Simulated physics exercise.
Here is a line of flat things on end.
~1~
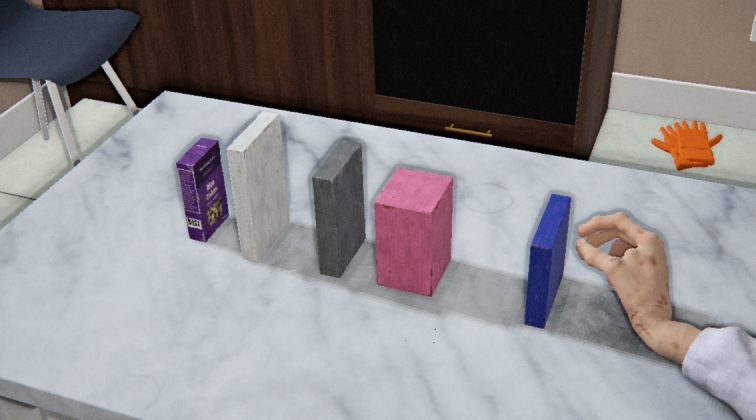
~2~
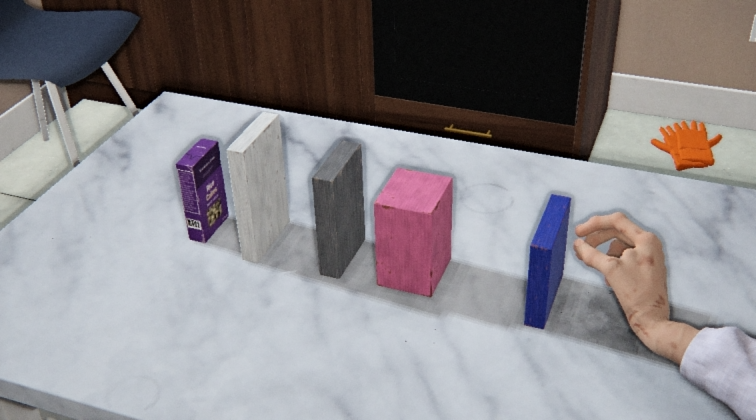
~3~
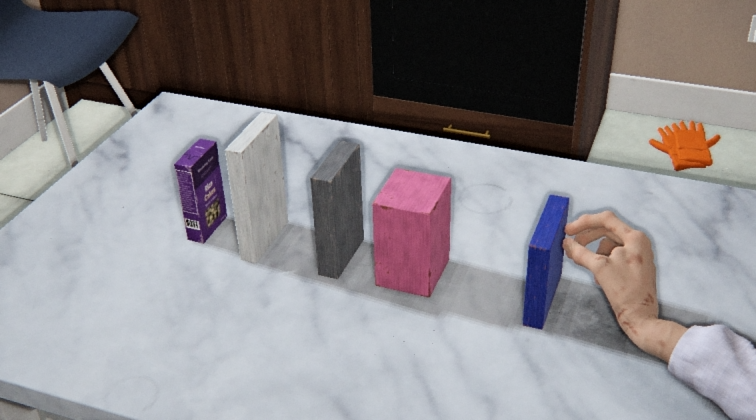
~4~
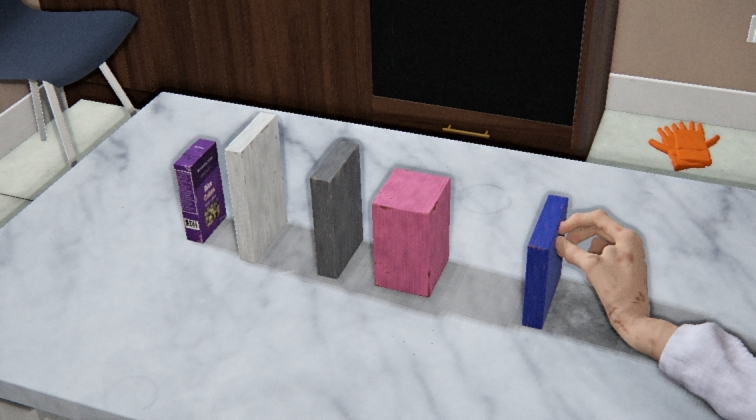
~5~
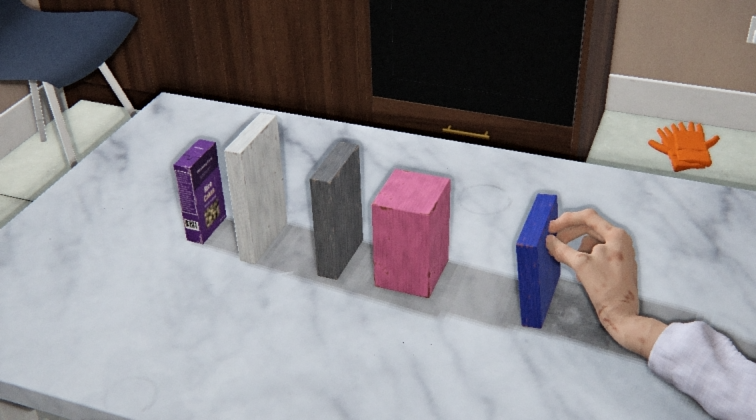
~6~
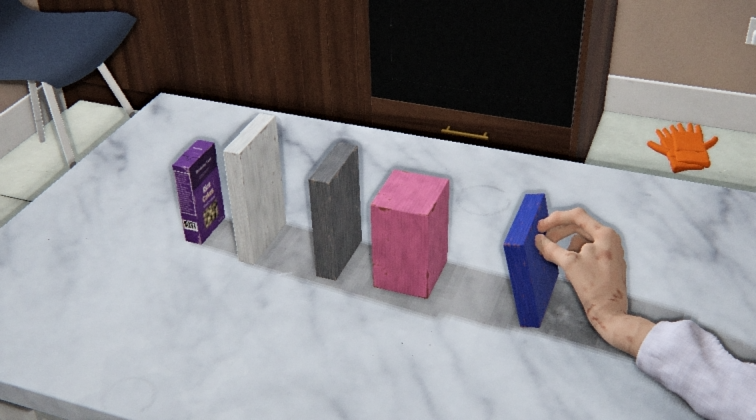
On a marble-topped table, a purple box and white, grey, pink and blue blocks stand upright in a line. A hand at the right moves left to the blue block and pushes its upper part, tilting it leftward toward the pink block.
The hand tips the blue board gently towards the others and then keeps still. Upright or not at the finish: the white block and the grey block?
The white block stays upright and the grey block stays upright.
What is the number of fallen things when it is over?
1 of them.
Then, 0.20 s after the last picture, blue board 42° over.
Then, 0.30 s after the last picture, blue board 86° over.
Then, 0.60 s after the last picture, blue board 90° over.
At rest, all 3 in place. Seen from the same camera at the end, white block near (257, 189), grey block near (337, 212).
